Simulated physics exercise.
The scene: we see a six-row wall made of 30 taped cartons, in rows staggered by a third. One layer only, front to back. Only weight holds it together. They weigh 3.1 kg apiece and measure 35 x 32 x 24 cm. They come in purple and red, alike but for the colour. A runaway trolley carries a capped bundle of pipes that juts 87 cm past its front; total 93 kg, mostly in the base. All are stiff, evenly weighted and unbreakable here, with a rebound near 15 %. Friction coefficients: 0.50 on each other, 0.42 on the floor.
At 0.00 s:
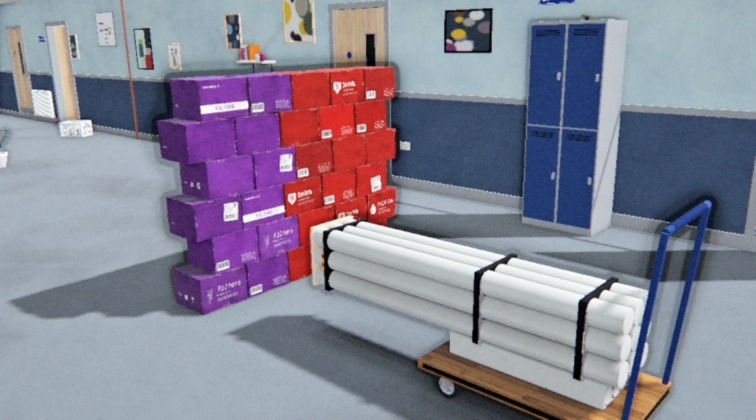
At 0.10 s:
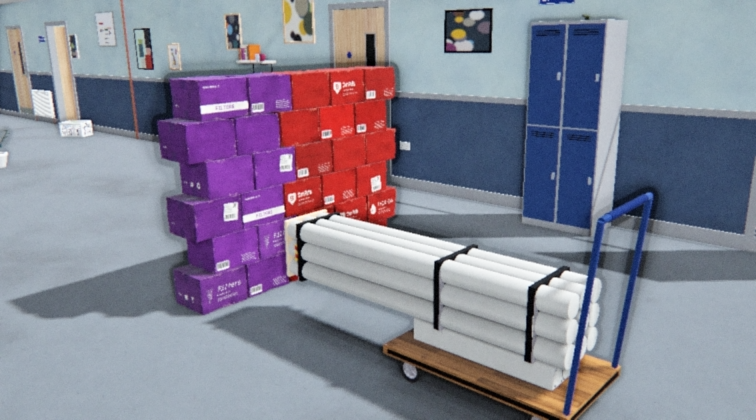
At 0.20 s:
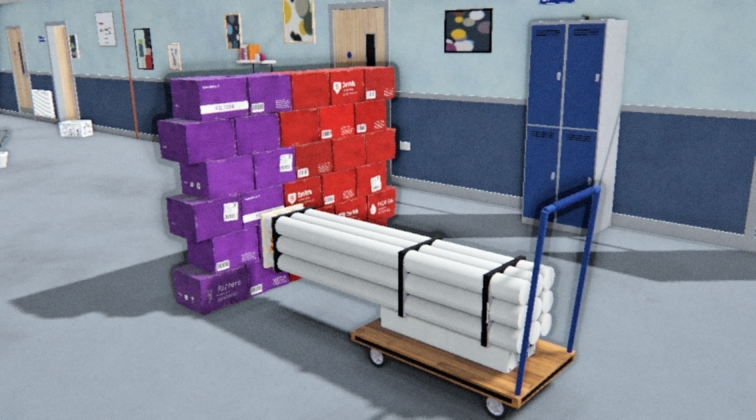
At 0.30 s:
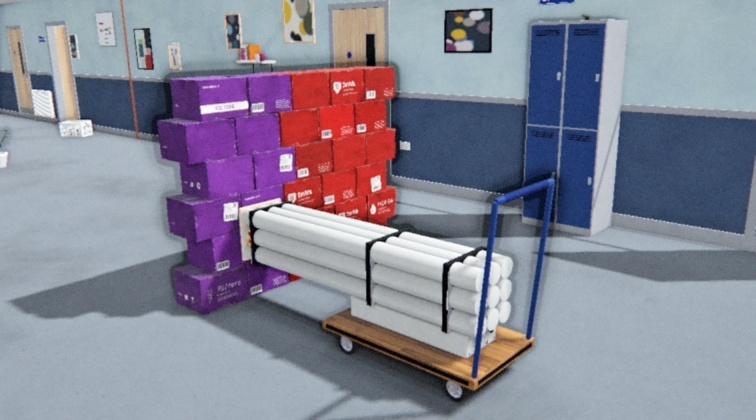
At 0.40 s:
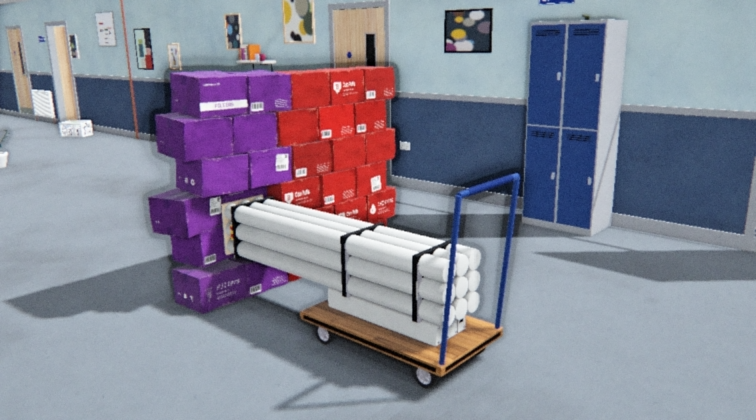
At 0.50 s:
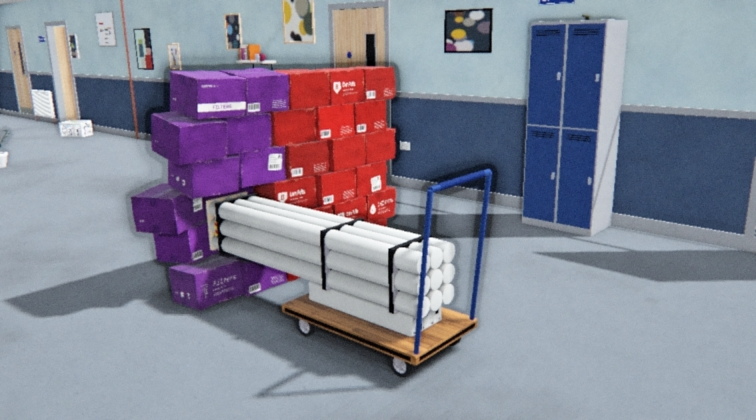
A flatbed trolley loaded with strapped white tubes moving left into a wall of purple and red cartons, shoving purple ones out of line.
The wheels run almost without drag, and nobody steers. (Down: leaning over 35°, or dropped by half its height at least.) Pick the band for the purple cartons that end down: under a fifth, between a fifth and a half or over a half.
Upwards of a half of them.
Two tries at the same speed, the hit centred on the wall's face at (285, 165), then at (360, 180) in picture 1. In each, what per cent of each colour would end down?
Purple 70 then 0, red 20 then 60 per cent.
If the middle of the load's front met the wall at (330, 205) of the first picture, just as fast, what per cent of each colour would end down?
In that case purple 0, red 70 per cent.
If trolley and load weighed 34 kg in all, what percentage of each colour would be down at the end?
In that case purple 0, red 0 per cent.
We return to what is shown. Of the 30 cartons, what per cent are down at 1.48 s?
25 per cent by then.
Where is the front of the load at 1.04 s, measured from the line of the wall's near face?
About 100 cm past it.
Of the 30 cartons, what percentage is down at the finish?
Near 25 per cent.
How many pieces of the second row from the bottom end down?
The count is 1.
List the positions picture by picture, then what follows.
In the first picture (places mark the middle of the side facing us), load (318, 248) 71 cm short of the wall; top purple carton (271, 94); top red carton (381, 84); nothing disturbed.
In the second picture, load (292, 240) 48 cm short of the wall; top purple carton (271, 94).
In the third picture, load (268, 233) 26 cm short of the wall; top purple carton (271, 94).
In the fourth picture, load (245, 226) 34 mm short of the wall; top purple carton (271, 94).
In the fifth picture, load (228, 221) 15 cm into the wall's line; top purple carton (271, 94) leaning 3°; steepest lean 4°, the carton at (226, 176); 10 disturbed, none down.
In the sixth picture, load (212, 217) 31 cm into the wall's line; top purple carton (269, 95) leaning 7°; top red carton (381, 84); steepest lean 10°, the carton at (204, 143); 15 disturbed, none down.
After 0.70 s, load 60 cm past the wall's line, still rolling; 2 of the 12 purple cartons down (2 of 30 in all colours); top purple carton leaning 6°.
After 1.04 s, load 1.01 m past the wall's line, still rolling; 6 of the 12 purple cartons down (6 of 30 in all colours); top purple carton leaning 15°.
After 1.48 s, load 1.26 m past the wall's line, still rolling; 8 of the 12 purple cartons down (8 of 30 in all colours); top purple carton on its side.
At rest (2.9 s), load 1.26 m past the wall's line, stopped; 8 of the 12 purple cartons down (8 of 30 in all colours); top purple carton on its side; top red carton unmoved. That is 67 per cent. As the last picture would show them, middles, top purple carton near (161, 289), top red carton near (367, 83).
